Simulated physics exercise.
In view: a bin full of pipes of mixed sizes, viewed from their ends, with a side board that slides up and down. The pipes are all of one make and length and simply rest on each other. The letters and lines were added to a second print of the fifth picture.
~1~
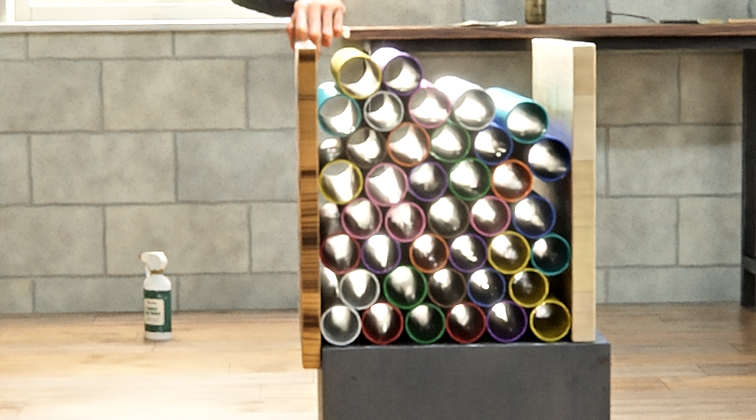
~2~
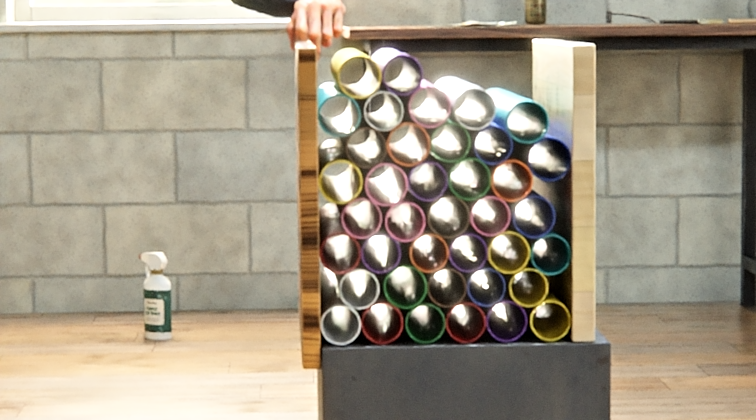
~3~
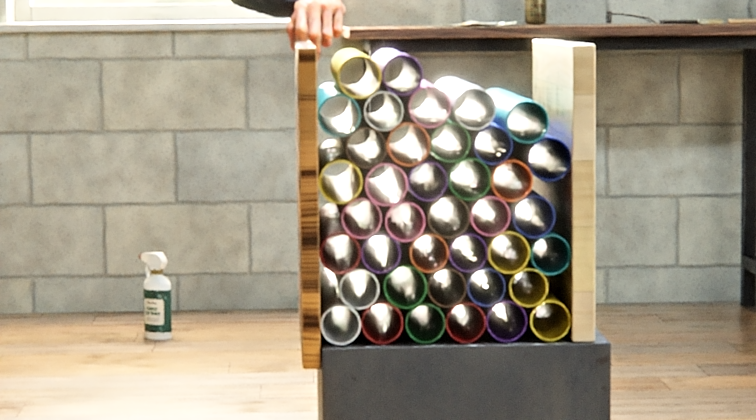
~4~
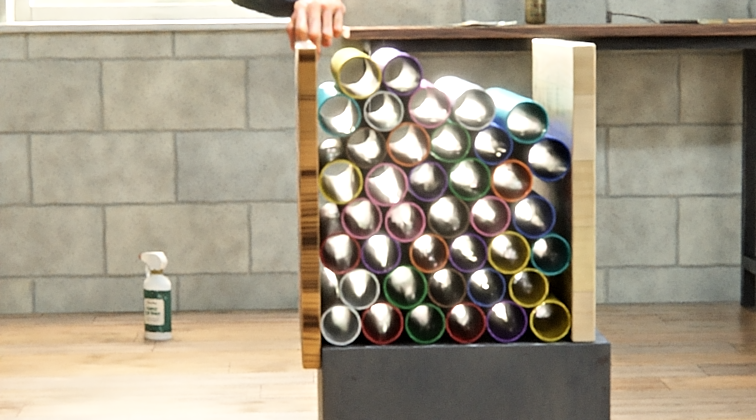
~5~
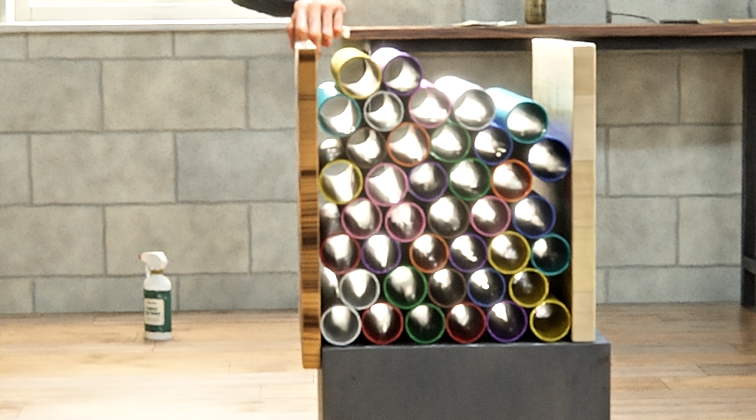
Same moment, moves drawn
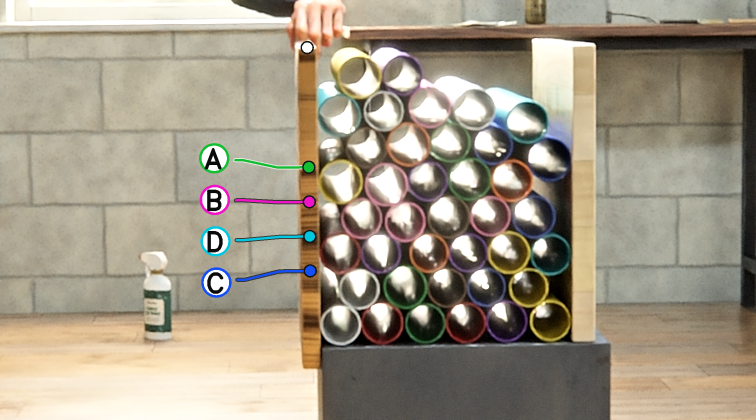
In a room with a grey block wall and a pale wooden floor, a fixed, level view faces the open ends of a stack of pipes. The shiny pipes, rimmed in yellow, purple, green, red, blue and white, rest between two upright wooden boards on a dark base, with a spray bottle at left. A hand grips the left board's top, and nothing visibly moves.
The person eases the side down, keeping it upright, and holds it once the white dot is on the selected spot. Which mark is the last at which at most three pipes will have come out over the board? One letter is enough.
The answer is mark B.
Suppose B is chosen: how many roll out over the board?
With B, two.
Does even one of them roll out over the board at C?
At C: Yes.
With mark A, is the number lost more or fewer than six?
Fewer than six.
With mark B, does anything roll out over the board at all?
At B: Yes.
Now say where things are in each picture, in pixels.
In the first frame, side board (307, 191); a white pipe (341, 325).
In the second frame, a purple pipe (381, 253).
In the third frame, a purple pipe (468, 253); a brown pipe (448, 217).
In the fourth frame, an orange pipe (512, 181); a green pipe (450, 142).
In the fifth frame, a white pipe (475, 109); side board (307, 191); a white pipe (341, 325).
On the marked copy, A at (309, 167); B at (309, 202); C at (310, 271); D at (310, 236); the white dot at (307, 48).
Following B. Soon after the start, top of the board (317, 117).
Later, top of the board (318, 196).
In the end, top of the board (318, 201), two out over the board.
As for the rest, A two out over the board; C more than three out over the board; D four out over the board.
